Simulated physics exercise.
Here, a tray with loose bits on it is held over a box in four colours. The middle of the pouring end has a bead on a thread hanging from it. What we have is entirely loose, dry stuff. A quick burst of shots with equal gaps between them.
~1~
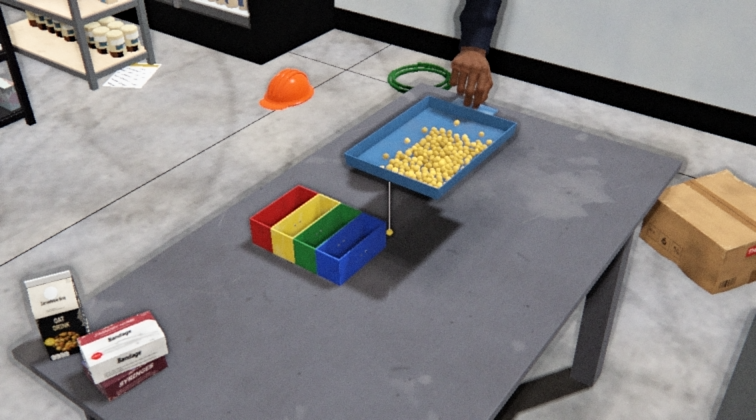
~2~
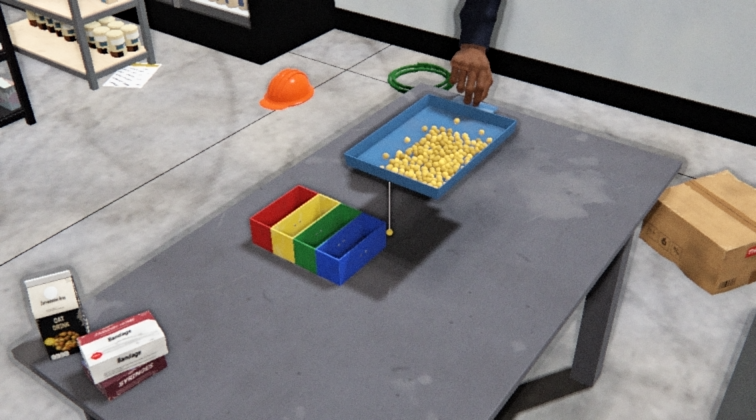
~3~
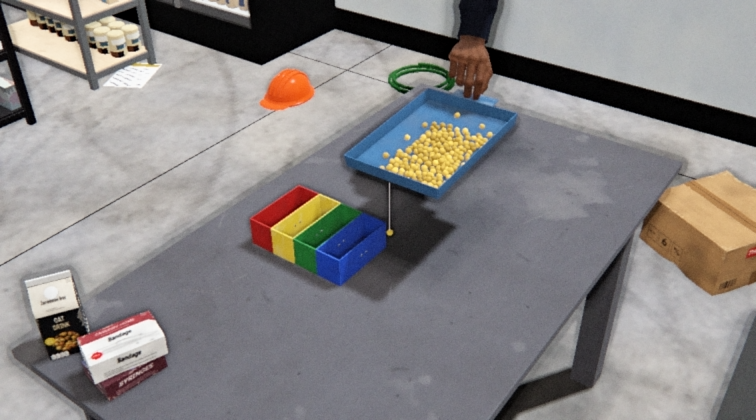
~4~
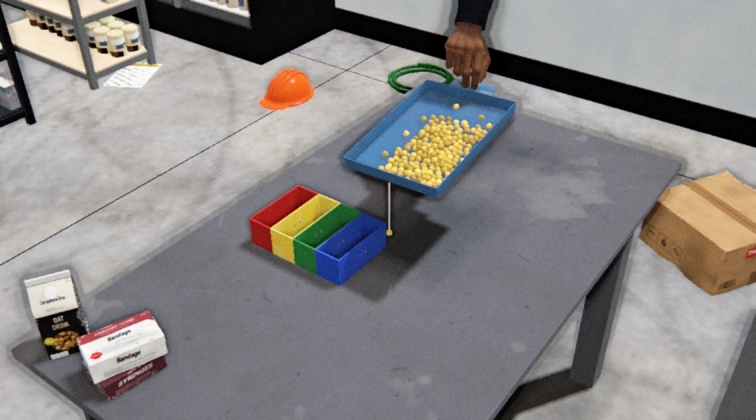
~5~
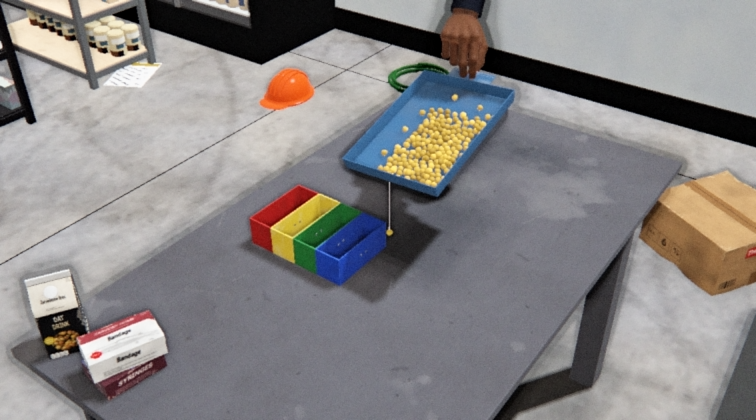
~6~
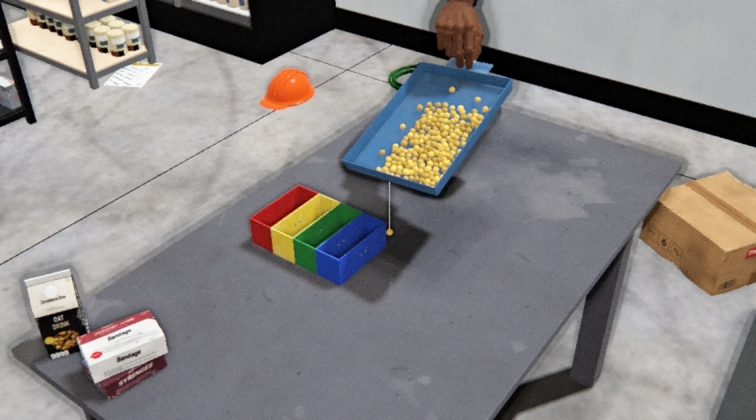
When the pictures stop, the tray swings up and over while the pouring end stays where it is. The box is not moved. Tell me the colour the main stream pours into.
The main stream pours into the blue cell.
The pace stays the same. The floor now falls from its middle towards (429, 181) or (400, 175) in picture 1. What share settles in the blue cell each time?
The first comes to 0 %, while the second comes to 20 %.
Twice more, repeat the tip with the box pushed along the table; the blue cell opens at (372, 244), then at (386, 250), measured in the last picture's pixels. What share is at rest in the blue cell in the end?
The first gives 20 %, the second 20 %.
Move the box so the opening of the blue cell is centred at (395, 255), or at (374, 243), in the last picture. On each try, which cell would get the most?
That yellow cell, then green.
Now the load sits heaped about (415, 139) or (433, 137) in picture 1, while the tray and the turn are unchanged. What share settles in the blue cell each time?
Some 40 and then some 40 per cent.
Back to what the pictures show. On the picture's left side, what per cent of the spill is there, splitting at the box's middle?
It comes out at roughly 10 percent.
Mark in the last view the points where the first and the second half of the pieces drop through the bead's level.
I'd say close to (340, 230) at first and close to (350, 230) later on.
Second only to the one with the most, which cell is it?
Behind the top one comes the cell in green.
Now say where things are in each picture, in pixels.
The first frame shows corners of the pouring end near (347, 153) and (438, 188), level; middle of the load near (438, 159), puffed corn balls; bead on its thread near (390, 232); red cell near (262, 233); yellow cell near (283, 243); green cell near (305, 254); blue cell near (328, 265).
The second frame shows corners of the pouring end near (347, 154) and (438, 188), level; middle of the load near (438, 158).
The third frame shows corners of the pouring end near (346, 155) and (437, 188), tipped barely, lowest at the left corner; middle of the load near (438, 156).
The fourth frame shows corners of the pouring end near (345, 156) and (436, 187), tipped a little, lowest at the left corner; middle of the load near (437, 152).
The fifth frame shows corners of the pouring end near (345, 158) and (435, 186), tipped clearly, lowest at the left corner; middle of the load near (436, 147).
The sixth frame shows corners of the pouring end near (344, 159) and (434, 186), tipped clearly, lowest at the left corner; middle of the load near (434, 144); red cell near (262, 233); yellow cell near (283, 243); green cell near (305, 254); blue cell near (328, 265).
Shortly afterwards, tray tipped steeply; all but a few on the tray; only a few falling or outside the box.
Next, tray tipped past a quarter turn; near two thirds on the tray; a little in the green cell; a little in the blue cell; only a few in the yellow cell; near a quarter falling or outside the box.
Some moments later, tray tipped past a quarter turn; near a third in the blue cell; near a quarter in the green cell; only a few in the yellow cell; near a third falling or outside the box.
In the end, tray tipped past a quarter turn; near a third in the blue cell; near a quarter in the green cell; only a few in the yellow cell; none at all in the red cell; near a third outside the box.
